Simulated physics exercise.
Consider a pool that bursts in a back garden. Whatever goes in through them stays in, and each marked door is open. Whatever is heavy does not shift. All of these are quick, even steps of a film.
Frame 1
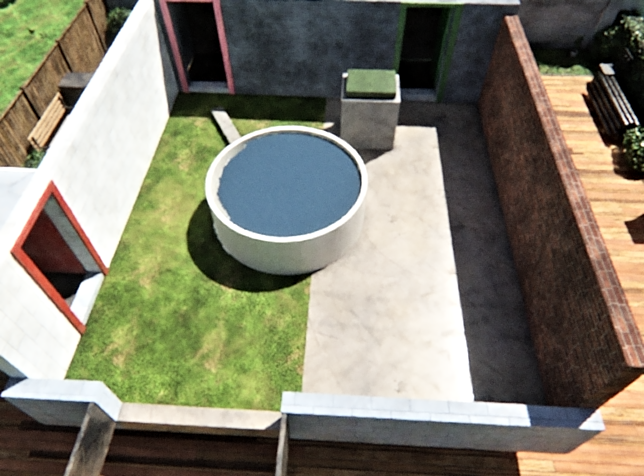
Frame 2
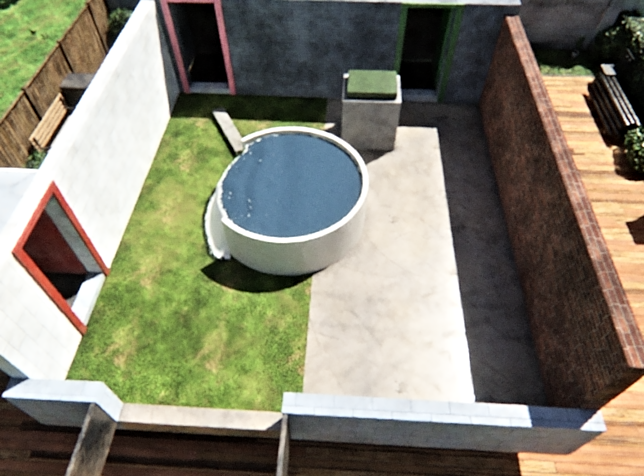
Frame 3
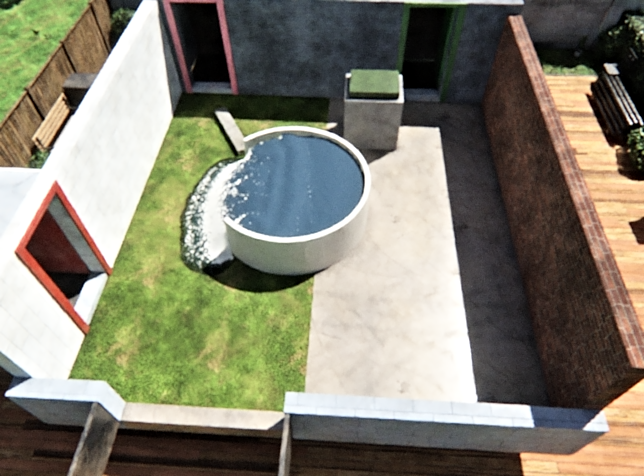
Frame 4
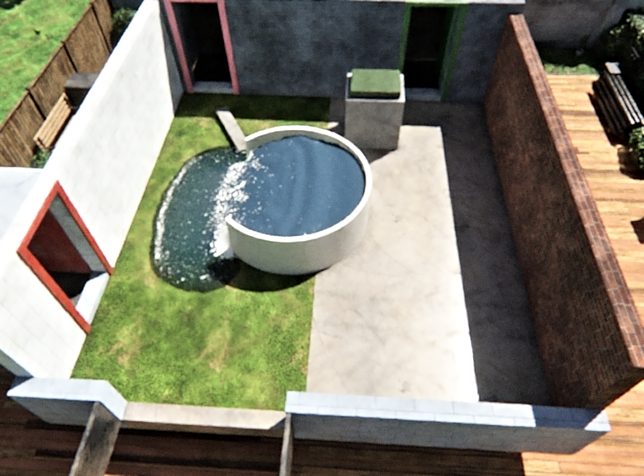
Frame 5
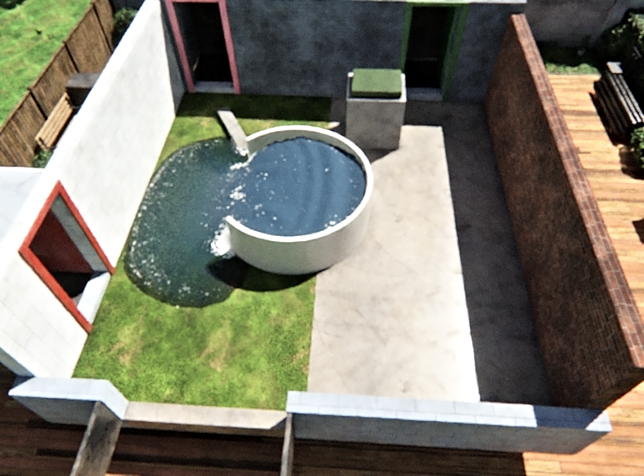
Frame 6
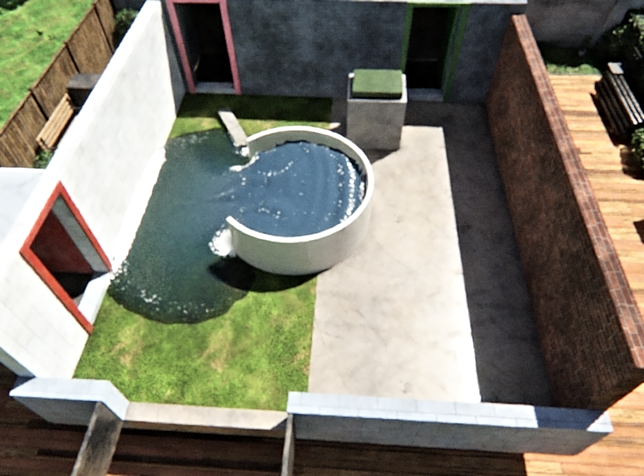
A round white pool in a walled garden burst open on its left side, and water gushed out foaming, then spread across the grass to the white wall on the left.
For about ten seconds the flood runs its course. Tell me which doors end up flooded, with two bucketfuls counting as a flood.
The red door surpasses two buckets, the pink door surpasses two buckets, the green door does not surpass two buckets.
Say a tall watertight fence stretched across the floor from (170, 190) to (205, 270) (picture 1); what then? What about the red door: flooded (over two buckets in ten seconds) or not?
Note: Red sub-threshold.
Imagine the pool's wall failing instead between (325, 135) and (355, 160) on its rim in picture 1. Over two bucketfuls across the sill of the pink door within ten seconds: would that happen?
Result: Pink door remains beneath it.
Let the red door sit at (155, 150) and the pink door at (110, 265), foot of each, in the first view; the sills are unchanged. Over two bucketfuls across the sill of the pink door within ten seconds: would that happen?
Pink: Exceeds the limit.
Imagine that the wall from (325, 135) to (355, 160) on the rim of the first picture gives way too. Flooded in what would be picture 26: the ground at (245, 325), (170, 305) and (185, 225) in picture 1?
In turn: Free of water, not flooded, not flooded.
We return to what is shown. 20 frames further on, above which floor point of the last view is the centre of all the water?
At about (222, 213).
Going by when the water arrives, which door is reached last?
Result: The one in green.
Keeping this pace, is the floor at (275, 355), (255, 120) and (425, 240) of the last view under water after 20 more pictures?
Lab note, in the order given: Wet through, wet through, unwetted.
A moment on, water covers 25 % of the floor; the red door under two buckets in, the pink door not reached, the green door not reached.
Next, water covers 30 % of the floor; the red door over two buckets in, the pink door under two buckets in, the green door not reached.
Then, water covers 45 % of the floor; the red door over two buckets in, the pink door far over two buckets in, the green door not reached.
Later, water covers 80 % of the floor; the red door over two buckets in, the pink door far over two buckets in, the green door wet at the sill, nothing in.
In the end, water covers 95 % of the floor; the red door over two buckets in, the pink door far over two buckets in, the green door wet at the sill, nothing in.
